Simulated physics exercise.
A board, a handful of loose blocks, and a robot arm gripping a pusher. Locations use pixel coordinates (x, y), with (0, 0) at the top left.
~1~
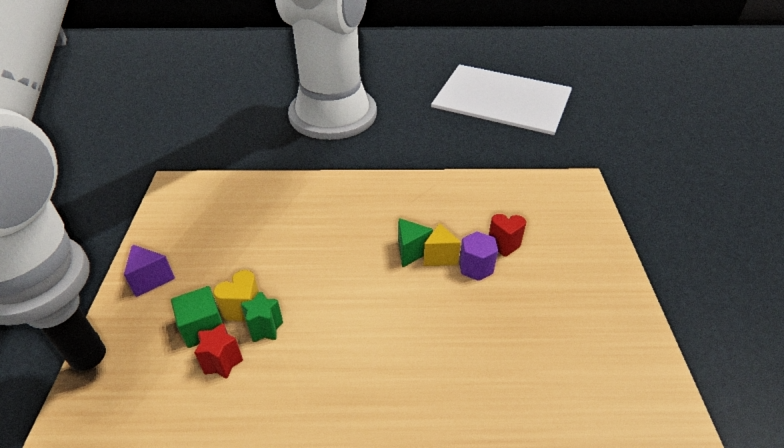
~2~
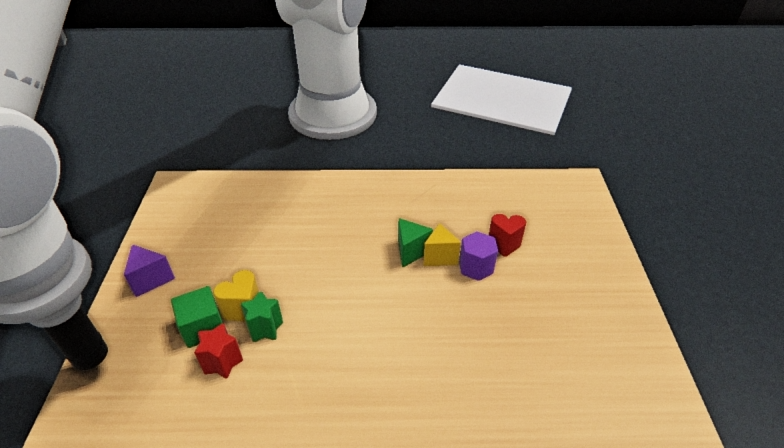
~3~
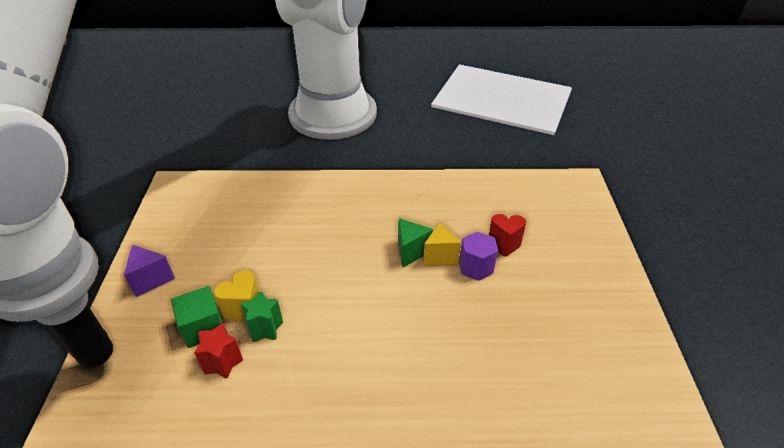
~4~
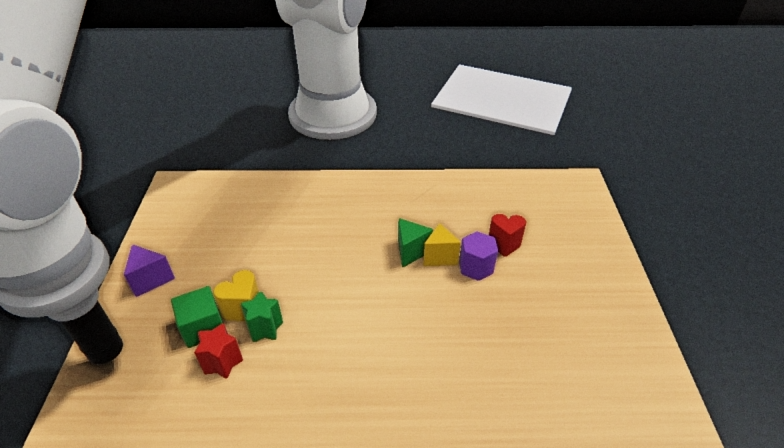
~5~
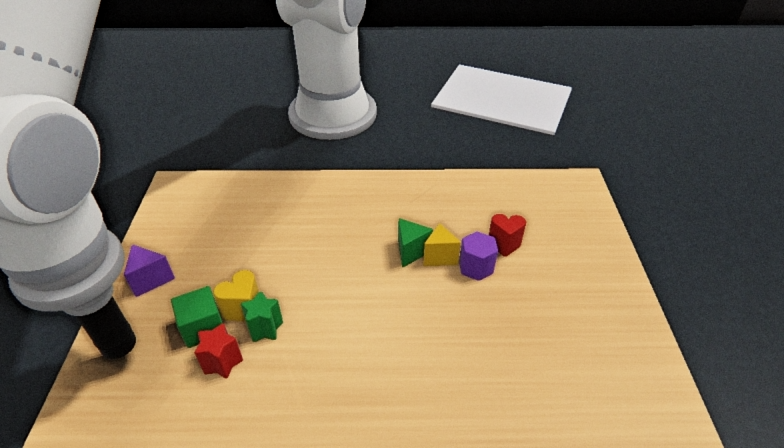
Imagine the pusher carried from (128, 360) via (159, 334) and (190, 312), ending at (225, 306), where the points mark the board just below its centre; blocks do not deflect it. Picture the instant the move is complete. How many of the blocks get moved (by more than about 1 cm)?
That's three or more.
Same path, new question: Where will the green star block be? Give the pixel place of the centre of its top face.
Final place: (278, 316).
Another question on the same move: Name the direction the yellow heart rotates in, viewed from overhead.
If we look at it from overhead, the yellow heart pivots counter-clockwise.
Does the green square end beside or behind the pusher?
My answer is no.
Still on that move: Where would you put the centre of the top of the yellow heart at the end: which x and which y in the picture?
Its top centre is at about (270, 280).
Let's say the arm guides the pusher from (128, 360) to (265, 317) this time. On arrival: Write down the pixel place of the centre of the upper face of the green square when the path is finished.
The green square ends near (242, 273).
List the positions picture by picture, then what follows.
In the first frame, pusher tip at (89, 357); block tops, green square at (194, 305); red star block at (214, 340); yellow heart at (236, 286); green star block at (259, 306).
In the second frame, pusher at (90, 356); blocks unchanged.
In the third frame, pusher at (96, 354); blocks unchanged.
In the fourth frame, pusher at (106, 350); blocks unchanged.
In the fifth frame, pusher at (119, 346); green square at (194, 305); red star block at (214, 340); yellow heart at (236, 286); green star block at (259, 306).
The first path, step by step. One third of the way, pusher at (152, 318); nothing pushed yet.
Two thirds of the way, pusher at (184, 297); green square at (211, 300), turned 40° clockwise; yellow heart at (257, 282), turned 30° anticlockwise; green star block at (266, 307), turned 20° clockwise.
At the end, pusher at (219, 292); green square at (238, 303), turned 75° clockwise; red star block in place; yellow heart at (270, 280), turned 65° anticlockwise; green star block at (278, 316), turned 25° clockwise.
